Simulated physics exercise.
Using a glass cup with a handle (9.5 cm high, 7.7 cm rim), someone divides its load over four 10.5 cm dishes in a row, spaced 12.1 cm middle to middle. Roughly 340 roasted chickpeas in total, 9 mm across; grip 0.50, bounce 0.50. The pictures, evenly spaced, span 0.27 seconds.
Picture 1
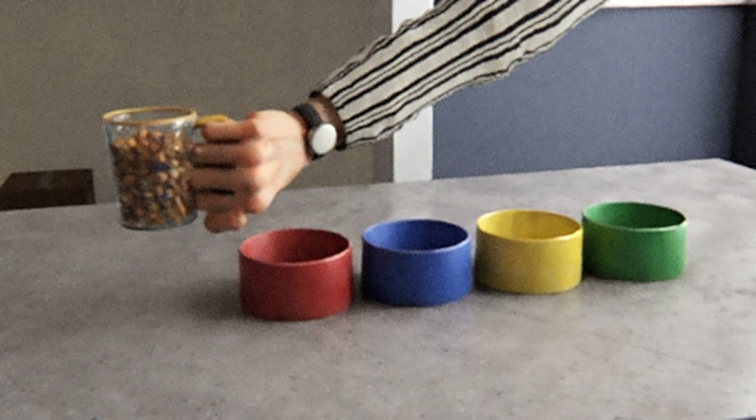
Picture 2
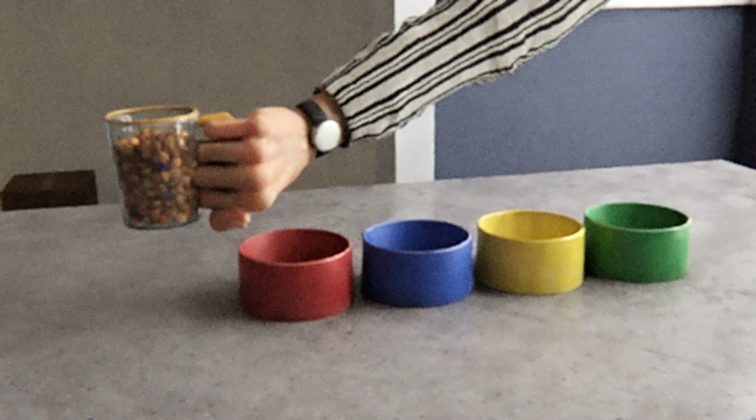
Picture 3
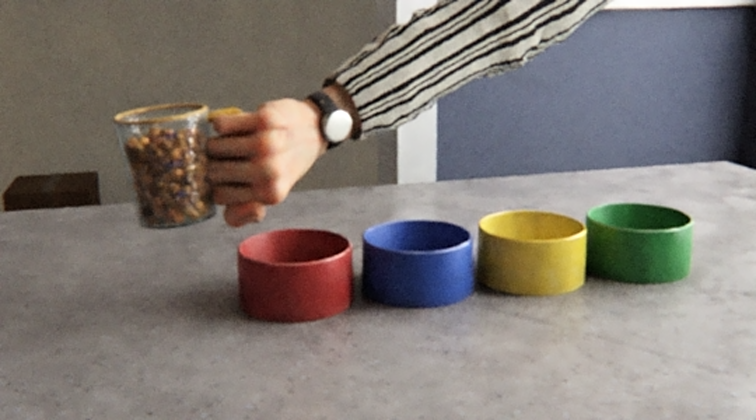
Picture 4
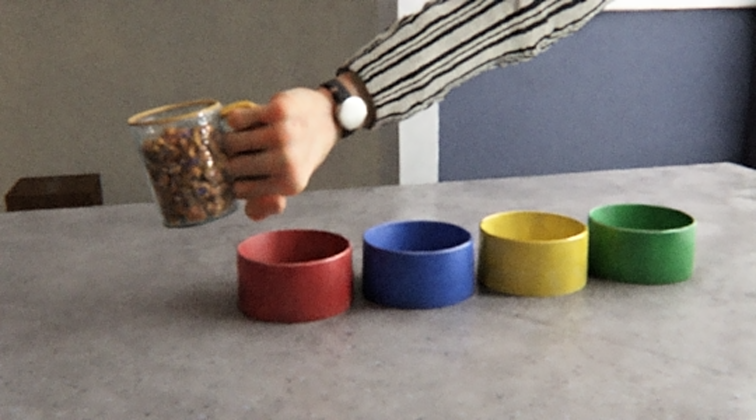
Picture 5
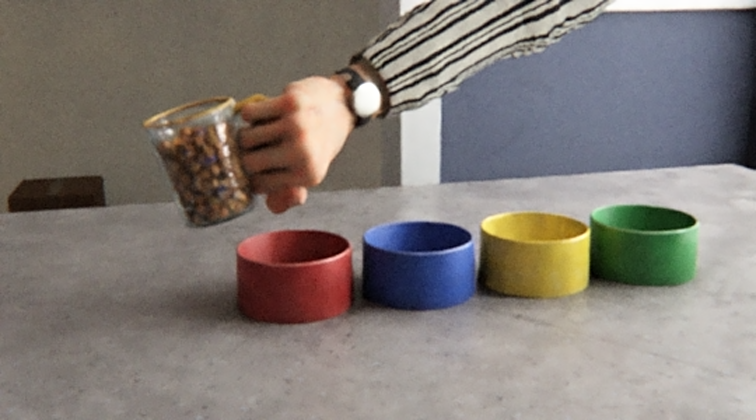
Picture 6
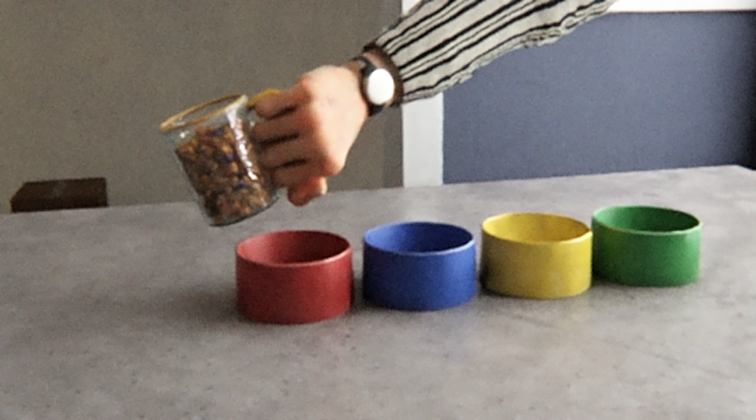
The video shows a hand in a striped sleeve holding a glass cup of small brown pieces by its handle, moving it slowly right toward a row of red, blue, yellow and green dishes while gradually tilting it.
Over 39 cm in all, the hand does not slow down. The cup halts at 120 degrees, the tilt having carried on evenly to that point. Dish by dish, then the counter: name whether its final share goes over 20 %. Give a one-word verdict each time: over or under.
In order: Red: It will be left with one in five or fewer. Blue: It will be left with one in five or fewer. Green: It will be left with one in five or fewer. Yellow: It will be left with more than one in five. Counter: It will be left with one in five or fewer.
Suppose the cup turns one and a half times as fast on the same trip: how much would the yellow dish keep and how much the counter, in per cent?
Then the yellow dish would get 10 and the counter 10.
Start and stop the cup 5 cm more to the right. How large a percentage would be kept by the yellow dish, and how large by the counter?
In that case, yellow: 100; counter: 0.
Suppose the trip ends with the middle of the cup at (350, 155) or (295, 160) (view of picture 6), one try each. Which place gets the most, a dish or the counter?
The winner: Red; counter.
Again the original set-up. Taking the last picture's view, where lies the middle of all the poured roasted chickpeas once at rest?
Close to pixel (517, 263).
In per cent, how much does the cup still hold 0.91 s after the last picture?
Roughly 90 in a hundred.
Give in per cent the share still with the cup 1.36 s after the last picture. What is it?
Estimate: Around 30 % of the load.
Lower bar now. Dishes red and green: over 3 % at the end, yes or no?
Red no; green no.
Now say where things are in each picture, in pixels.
In the first picture, cup at (154, 168), tilt 0 degrees, lip at (104, 118), moved 0.0 cm; middle of the pieces at (157, 175); red dish at (295, 246); blue dish at (416, 235); yellow dish at (529, 225); green dish at (634, 215).
In the second picture, cup at (158, 167), tilt 1 degrees, lip at (106, 118), moved 0.4 cm; middle of the pieces at (161, 174).
In the third picture, cup at (170, 166), tilt 4 degrees, lip at (116, 119), moved 1.5 cm; middle of the pieces at (173, 172).
In the fourth picture, cup at (187, 164), tilt 9 degrees, lip at (130, 122), moved 3.1 cm; middle of the pieces at (191, 171).
In the fifth picture, cup at (205, 163), tilt 14 degrees, lip at (145, 125), moved 4.8 cm; middle of the pieces at (210, 169).
In the sixth picture, cup at (223, 162), tilt 19 degrees, lip at (161, 128), moved 6.5 cm; middle of the pieces at (228, 167); red dish at (294, 247); blue dish at (419, 237); yellow dish at (536, 228); green dish at (646, 219).
Then, 0.55 s after the last picture, tilt 67 degrees; cup holds 100 %.
Then, 0.91 s after the last picture, tilt 99 degrees; cup holds 90 %, blue 5 %.
Then, 1.36 s after the last picture, tilt 120 degrees; cup holds 30 %, blue 10 %, yellow 55 %.
In the end, red 0 %, blue 10 %, green 0 %, yellow 85 %, counter 10 %.
